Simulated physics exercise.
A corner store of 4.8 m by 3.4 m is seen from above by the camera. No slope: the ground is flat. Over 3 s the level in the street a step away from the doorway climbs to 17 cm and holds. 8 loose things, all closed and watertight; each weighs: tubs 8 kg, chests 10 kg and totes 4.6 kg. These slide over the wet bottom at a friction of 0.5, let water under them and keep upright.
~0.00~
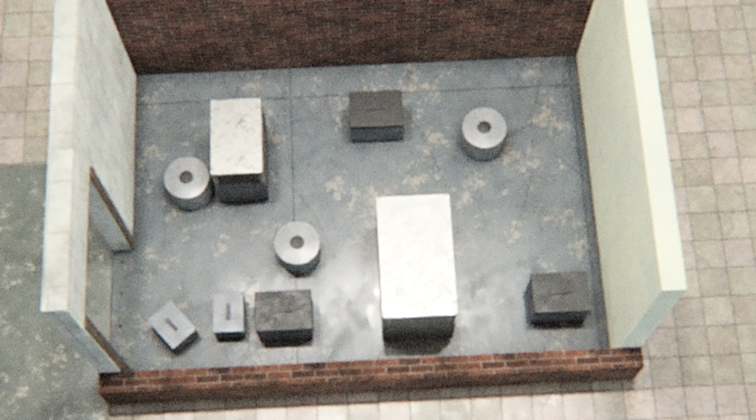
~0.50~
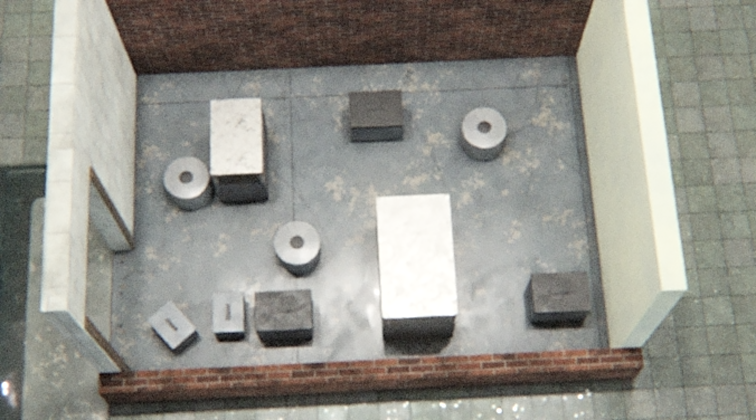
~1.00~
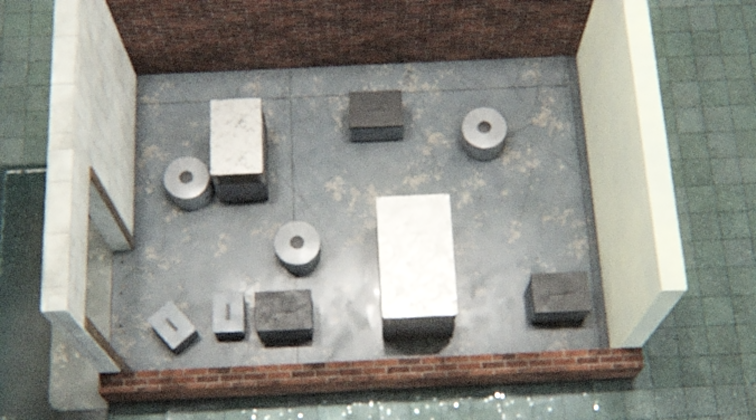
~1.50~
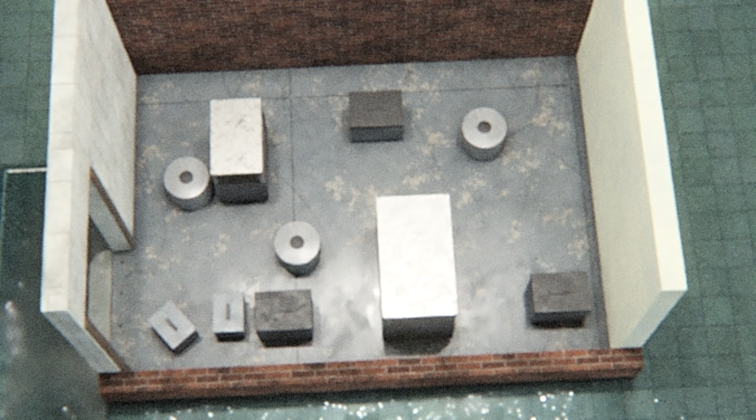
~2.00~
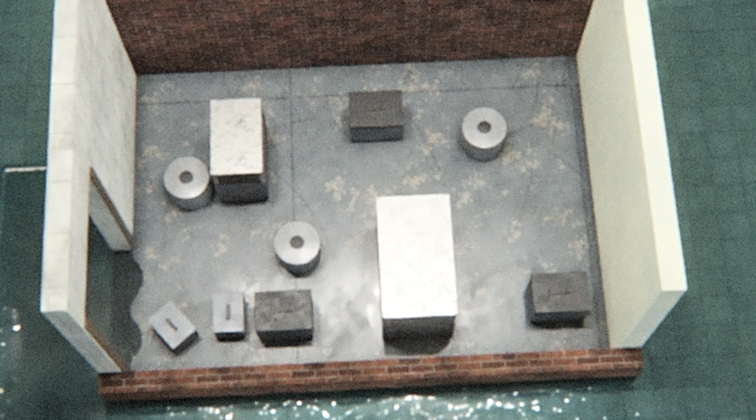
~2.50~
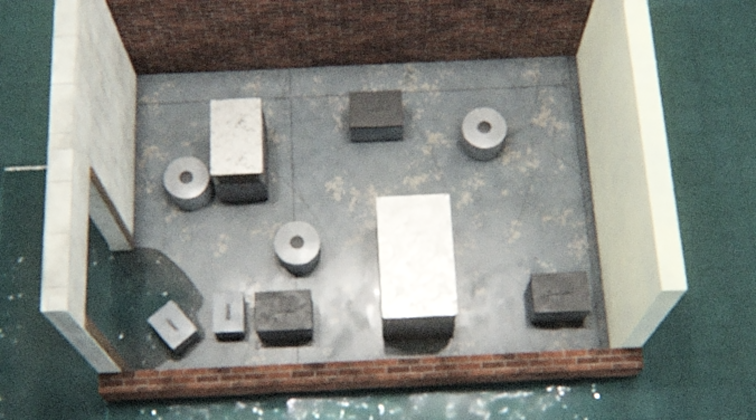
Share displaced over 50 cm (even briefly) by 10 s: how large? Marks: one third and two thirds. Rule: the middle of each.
By my guess the moved share will come to two thirds or beyond.
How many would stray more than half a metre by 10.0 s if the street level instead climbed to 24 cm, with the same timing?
You'd get 7 in that case.
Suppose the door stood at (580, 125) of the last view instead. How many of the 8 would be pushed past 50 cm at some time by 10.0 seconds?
Then it comes to 2 of them.
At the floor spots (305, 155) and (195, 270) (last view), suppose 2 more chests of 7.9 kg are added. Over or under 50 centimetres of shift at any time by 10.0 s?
First one exceeds it, second one exceeds it.
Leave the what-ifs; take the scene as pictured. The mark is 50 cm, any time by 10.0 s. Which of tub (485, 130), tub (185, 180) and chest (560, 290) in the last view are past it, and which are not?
In turn: Under, under, past it.
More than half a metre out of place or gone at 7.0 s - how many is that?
At that moment it comes to 4.
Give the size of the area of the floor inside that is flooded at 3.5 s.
Roughly 2.5 m2.
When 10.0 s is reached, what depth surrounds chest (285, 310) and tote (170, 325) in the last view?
Close to 7 and 3 centimetres.
After 3.5 s 1 of 8 are over 50 cm from their spots; 0 afloat.
After 4.5 s 1 of 8 are over 50 cm from their spots; 2 afloat.
After 7.0 s 4 of 8 are over 50 cm from their spots; 3 afloat.
After 10.0 s 6 of 8 are over 50 cm from their spots, and 6 have been at some point; 5 afloat.
